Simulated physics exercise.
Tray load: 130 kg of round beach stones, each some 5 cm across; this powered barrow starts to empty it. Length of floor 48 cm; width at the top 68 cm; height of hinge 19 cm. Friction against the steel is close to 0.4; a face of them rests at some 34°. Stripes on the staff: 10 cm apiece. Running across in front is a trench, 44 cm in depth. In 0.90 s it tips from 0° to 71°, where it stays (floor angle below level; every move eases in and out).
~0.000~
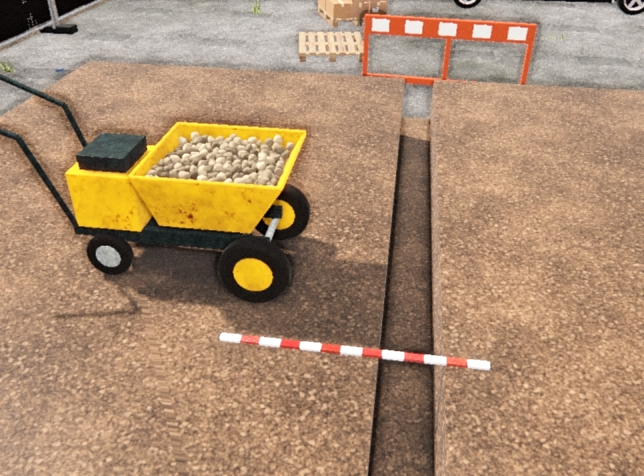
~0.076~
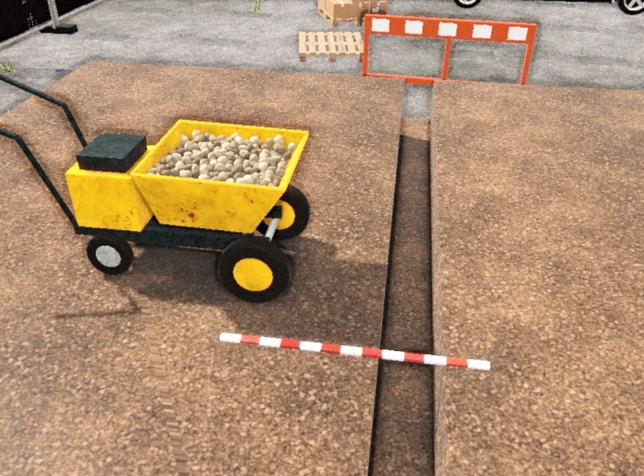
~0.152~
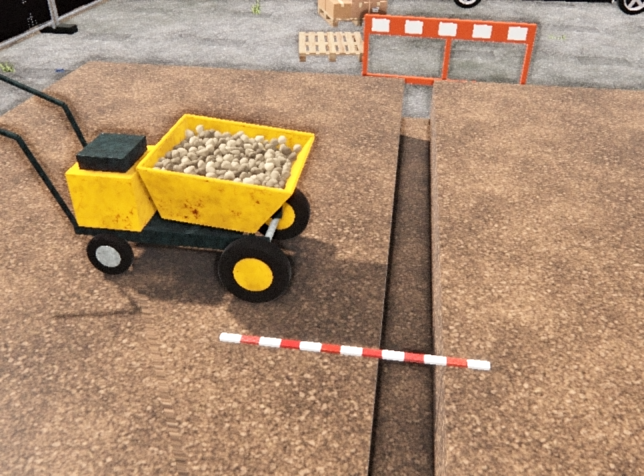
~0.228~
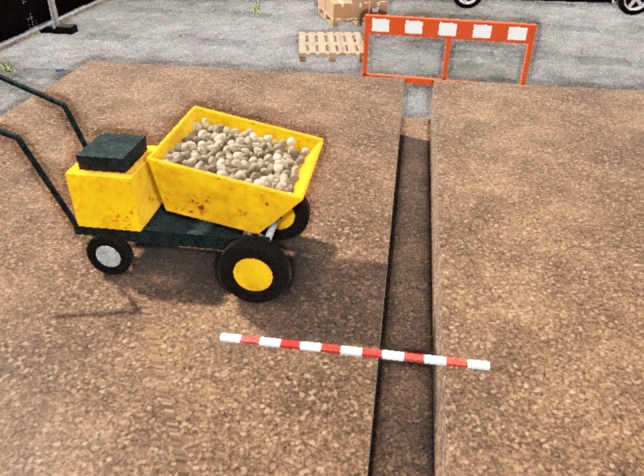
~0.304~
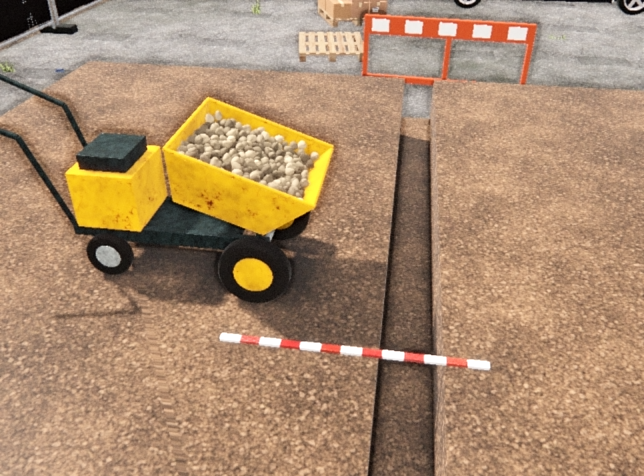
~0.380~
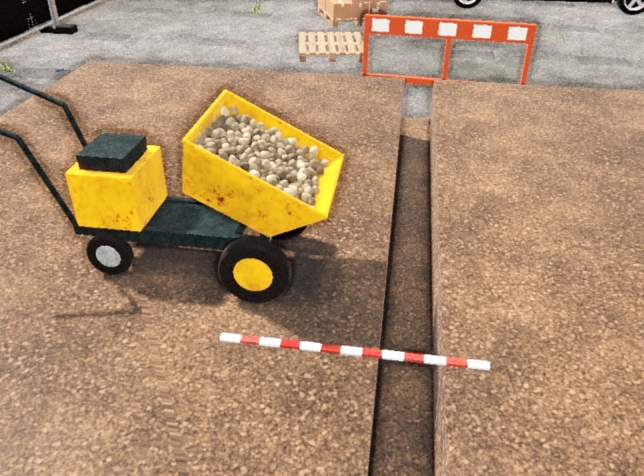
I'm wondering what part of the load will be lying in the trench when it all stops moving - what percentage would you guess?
I would guess about 90 per cent.
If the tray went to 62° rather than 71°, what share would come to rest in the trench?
Expect roughly 65 per cent.
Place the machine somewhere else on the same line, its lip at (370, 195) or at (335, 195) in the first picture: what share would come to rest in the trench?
The first start gives about 25 per cent, the second about 55.
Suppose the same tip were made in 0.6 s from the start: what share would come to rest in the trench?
Trench share: Approx. 90%.
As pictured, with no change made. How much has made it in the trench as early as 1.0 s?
By then, around 30 percent.
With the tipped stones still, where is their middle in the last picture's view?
Somewhere around (407, 324) in the last picture.
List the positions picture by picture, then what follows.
In the first frame, lip at (281, 189), floor tilted 0°, highest stones at (237, 148).
In the second frame, lip at (284, 190), floor tilted 1°, highest stones at (227, 142); the stones move at 0.3 m/s on average.
In the third frame, lip at (291, 194), floor tilted 5°, highest stones at (202, 144); the stones move at 0.5 m/s on average.
In the fourth frame, the tray is at 11°, its lip at (302, 199); the top of the load is at (202, 135); the stones move at 0.7 m/s on average.
In the fifth frame, the tray is at 19°, its lip at (314, 207); the top of the load is at (208, 126); the stones move at 0.9 m/s on average.
In the sixth frame, lip at (326, 217), floor tilted 27°, highest stones at (223, 119); the stones move at 0.9 m/s on average.
After 0.7 s the floor is at 60°; 100 % in the tray; the foremost stones are at (358, 239).
After 1.0 s the floor is at 71°; 63 % in the tray, 6 % short of the trench, 31 % in the trench; the foremost stones are at (433, 333).
After 1.4 s the floor is at 71°; 28 % in the tray, 8 % short of the trench, 63 % in the trench, 1 % past the trench; the foremost stones are at (501, 297).
After 3.3 s the floor is at 71°; 0 % in the tray, 9 % short of the trench, 90 % in the trench, 1 % past the trench; the foremost stones are at (544, 302).
